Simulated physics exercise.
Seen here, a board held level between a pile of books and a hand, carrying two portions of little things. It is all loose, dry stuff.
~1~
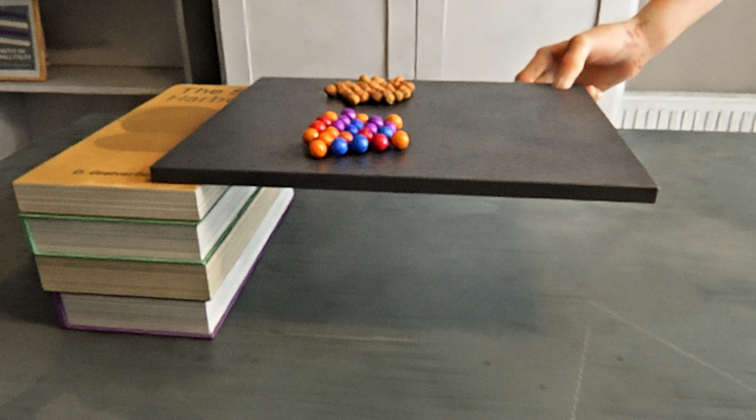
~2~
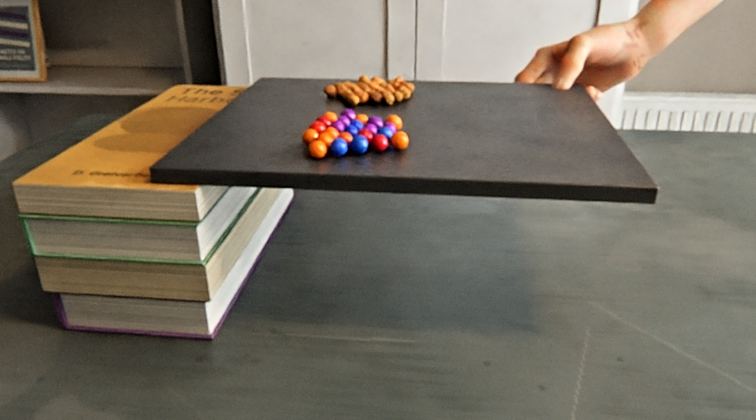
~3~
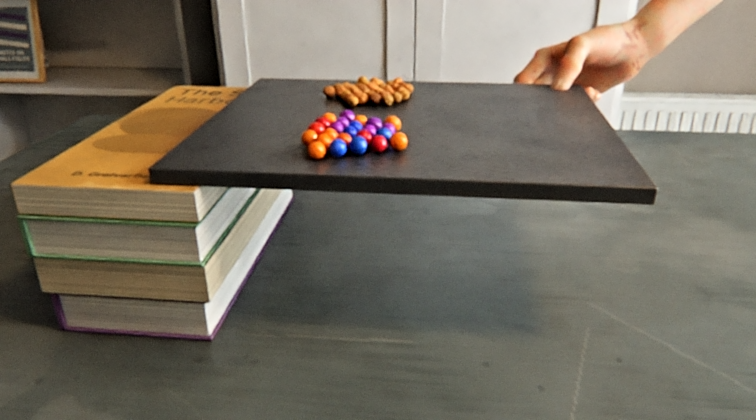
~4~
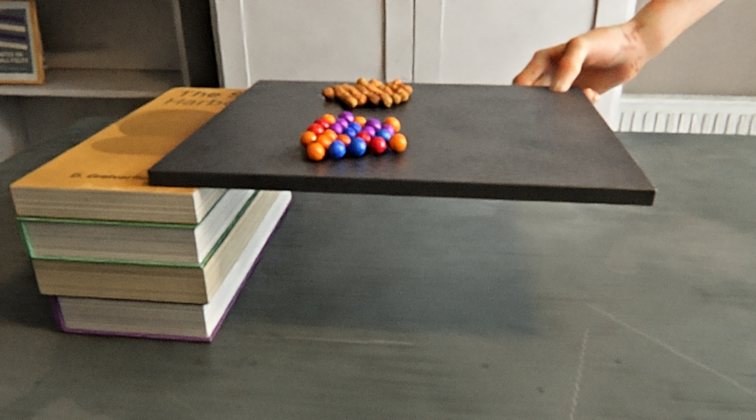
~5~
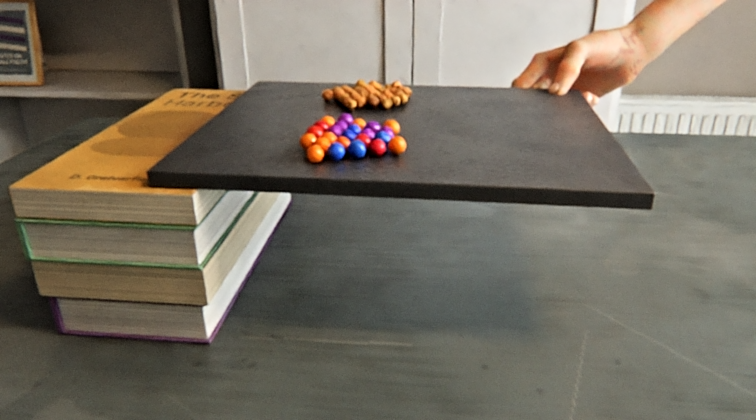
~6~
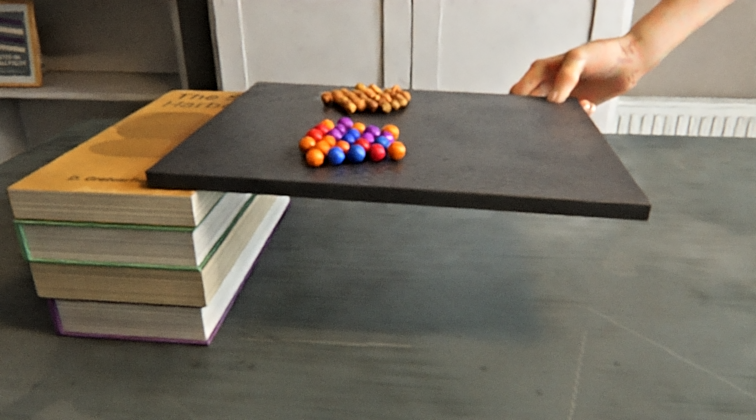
The clip shows a dark board resting on a stack of books and held level by a hand at right, carrying colourful beads in front and small brown pieces behind; the hand then lowers its end slightly, the pieces staying put.
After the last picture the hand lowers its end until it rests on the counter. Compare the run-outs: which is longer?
The front lot goes farther.
Then, 0.55 s on from there, board sloping at 16°; front lot the whole lot still on the board; back lot the whole lot still on the board.
Then, 1.03 s on from there, board resting at 25°; front lot mostly up to a board's length out; back lot mostly at the foot of the board.
Then, 1.44 s on from there, board resting at 25°; front lot mostly one to two board lengths out; back lot mostly less than half a board's length out.
In the end, board resting at 25°; front lot mostly more than two board lengths out, near half gone off the counter; back lot mostly less than half a board's length out; the front lot has gone farther.
